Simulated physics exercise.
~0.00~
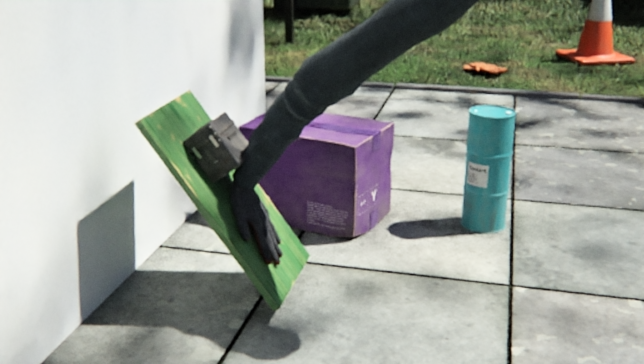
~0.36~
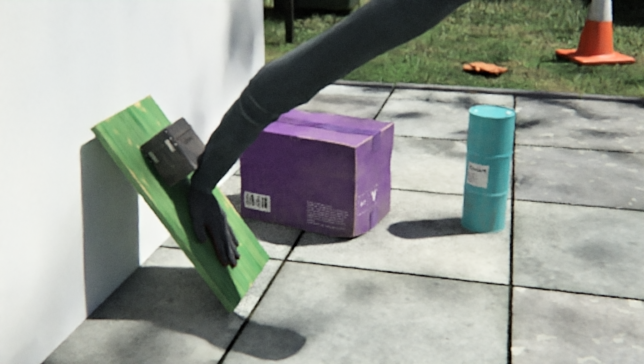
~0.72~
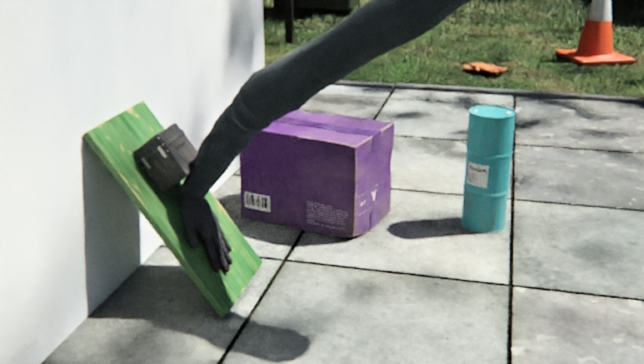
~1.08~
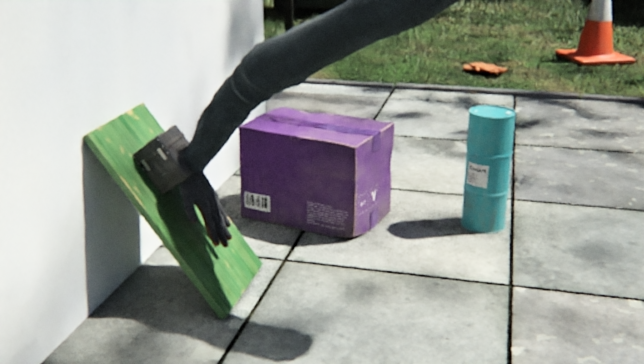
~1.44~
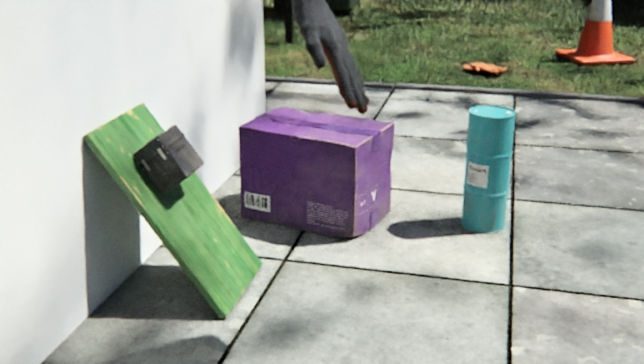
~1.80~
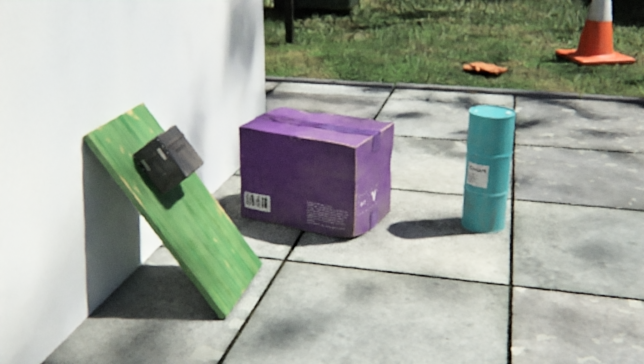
On a paved patio beside a white wall, a dark-gloved hand holds a tilted green board with a small dark case on its face, while a purple box and a turquoise canister stand to the right. The hand moves the board left and slightly down until its upper end rests against the wall. It then lets go gently and draws back, passing above the purple box and out of view. The board holds its slant with the case still on it. At the end, the board remains leaning on the wall, and the box and canister stand where they began.
